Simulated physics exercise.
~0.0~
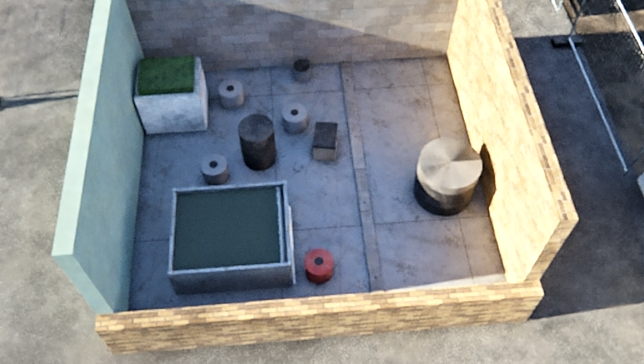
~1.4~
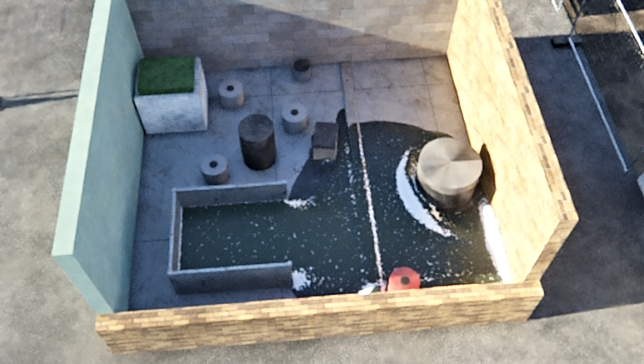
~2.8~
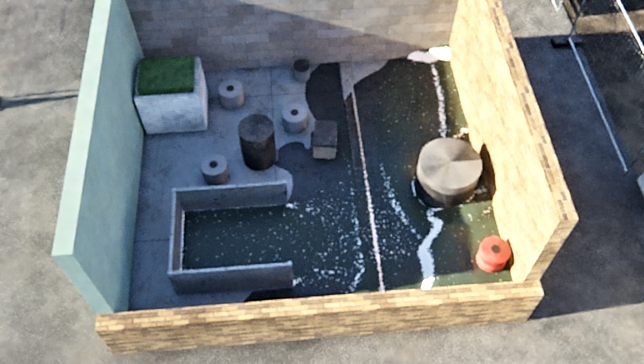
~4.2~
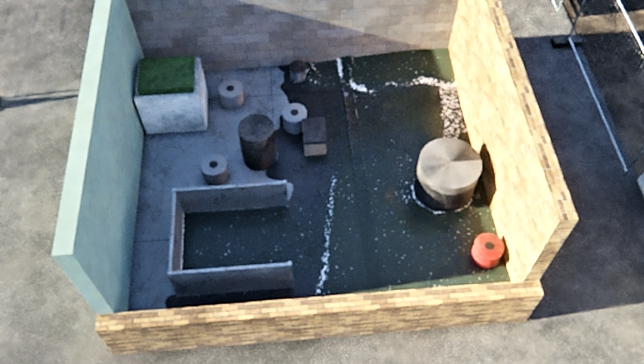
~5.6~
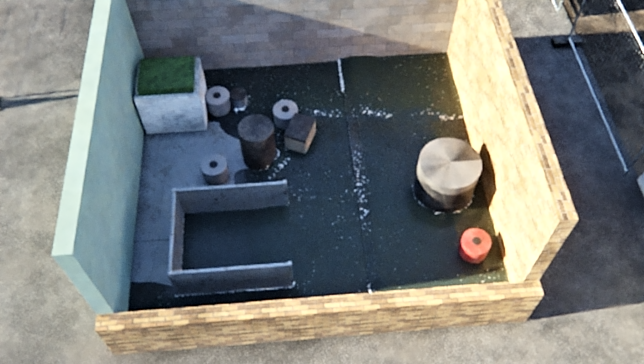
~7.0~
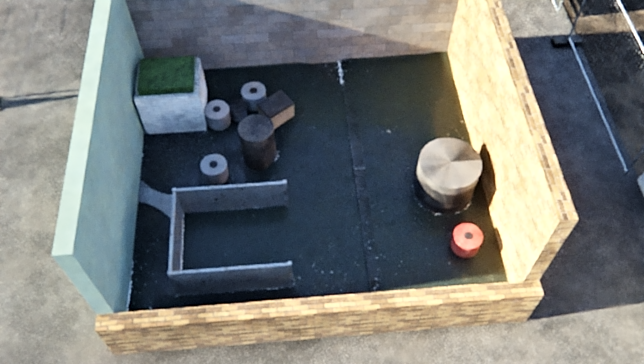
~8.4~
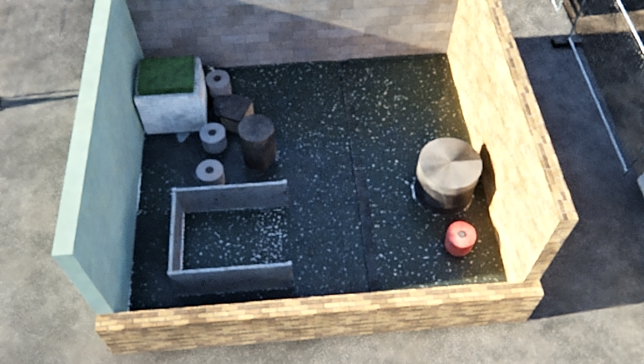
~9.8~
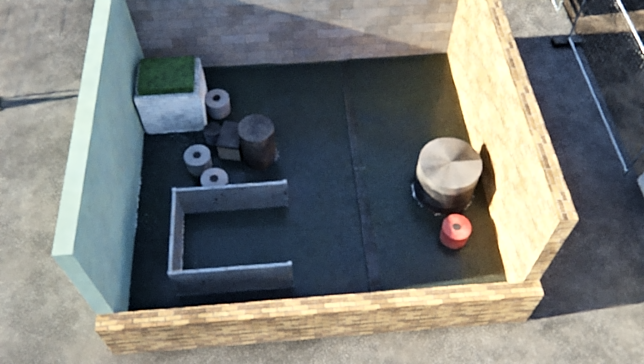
Water bursting from an open-sided tank floods a walled yard, carrying a red tub right across the kerb and grey pails leftward.
